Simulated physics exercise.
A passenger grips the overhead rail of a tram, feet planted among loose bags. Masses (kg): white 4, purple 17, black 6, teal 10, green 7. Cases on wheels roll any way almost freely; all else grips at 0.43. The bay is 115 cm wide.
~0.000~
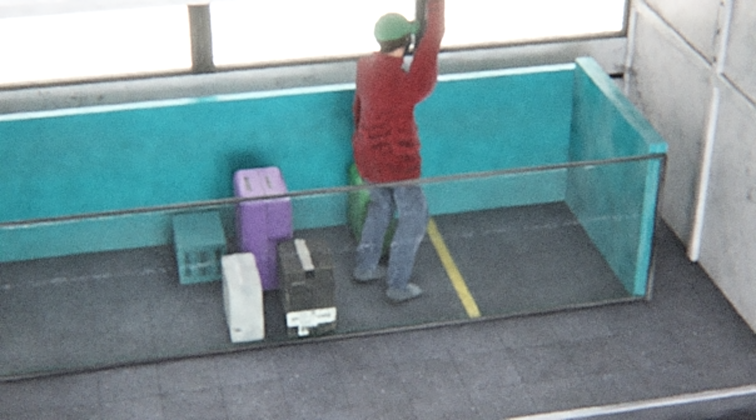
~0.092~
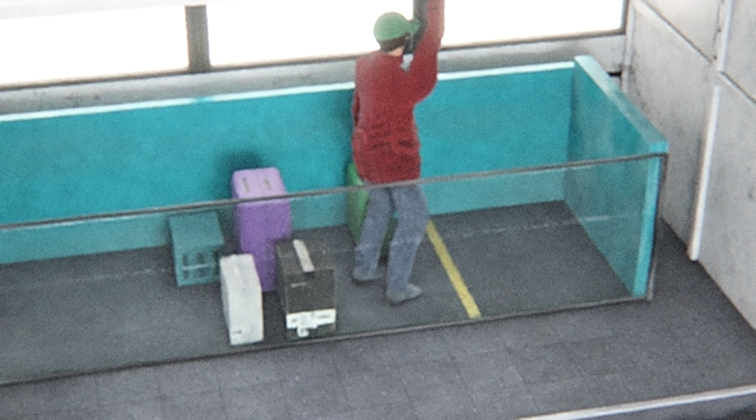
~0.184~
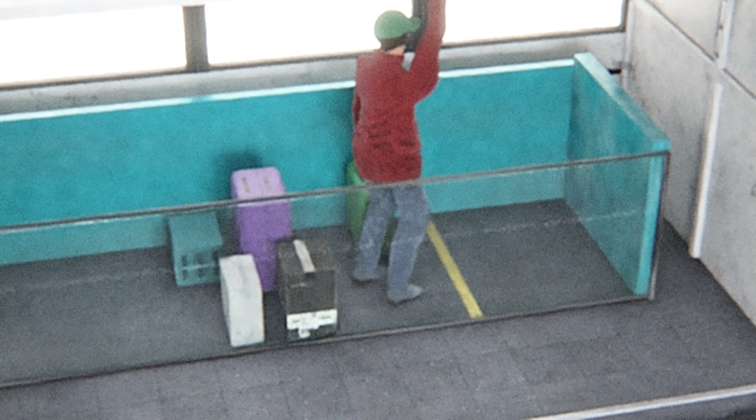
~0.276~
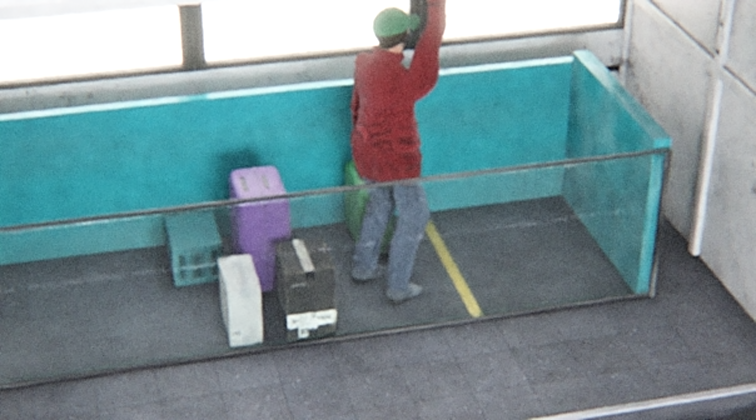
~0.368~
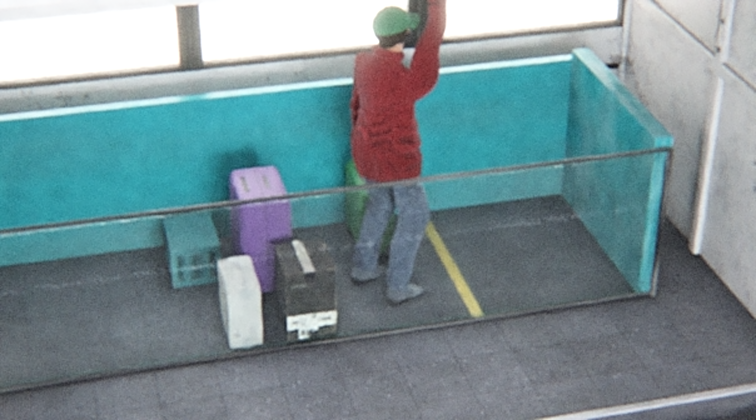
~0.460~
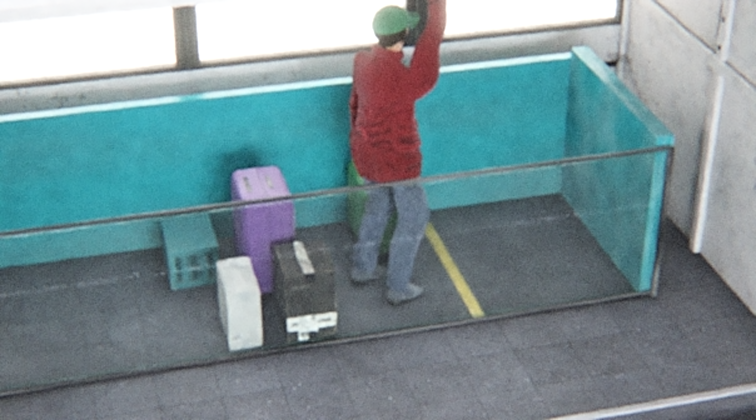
We see a figure in a green cap and red top standing with one arm raised in a teal-walled bay, beside purple, green, white, black and teal luggage and boxes; the figure and the items stay essentially still throughout.
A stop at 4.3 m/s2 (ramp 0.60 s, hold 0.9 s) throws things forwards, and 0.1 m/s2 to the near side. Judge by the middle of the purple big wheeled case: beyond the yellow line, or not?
In the end the purple big wheeled case ends beyond the yellow line.
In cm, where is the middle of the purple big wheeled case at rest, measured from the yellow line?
About 45 cm past it.
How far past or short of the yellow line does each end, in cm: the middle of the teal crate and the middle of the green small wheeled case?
Teal crate 130 short, green small wheeled case 80 past.
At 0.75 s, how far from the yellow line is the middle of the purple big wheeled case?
About 80 cm short of it.
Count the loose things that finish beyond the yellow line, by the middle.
In all, 2.
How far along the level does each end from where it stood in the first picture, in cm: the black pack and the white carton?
Black pack 15, white carton 15.
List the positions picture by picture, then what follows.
The first picture shows purple big wheeled case (264, 233), green small wheeled case (372, 212), white carton (242, 298).
The second picture shows purple big wheeled case (262, 234), green small wheeled case (370, 212), white carton (241, 299).
The third picture shows purple big wheeled case (262, 234), green small wheeled case (370, 211), white carton (242, 300).
The fourth picture shows purple big wheeled case (261, 233), green small wheeled case (369, 210), white carton (240, 300).
The fifth picture shows purple big wheeled case (261, 234), green small wheeled case (370, 210), white carton (240, 302).
The sixth picture shows purple big wheeled case (264, 234), green small wheeled case (372, 209), white carton (239, 303).
After 0.75 s the purple big wheeled case is 81 cm short of the yellow line, tilted 0°, near (304, 229) in the last picture's view.
After 1.15 s the purple big wheeled case is 52 cm short of the yellow line, tilted 0°, near (350, 212) in the last picture's view.
After 1.65 s the purple big wheeled case is 46 cm past the yellow line, tilted 0°, near (507, 175) in the last picture's view; the green small wheeled case 80 cm past the yellow line, tilted 0°.
When all is still (2.4 s), white carton stops short of the yellow line; purple big wheeled case crosses the yellow line; black pack stops short of the yellow line; teal crate stops short of the yellow line; green small wheeled case crosses the yellow line.
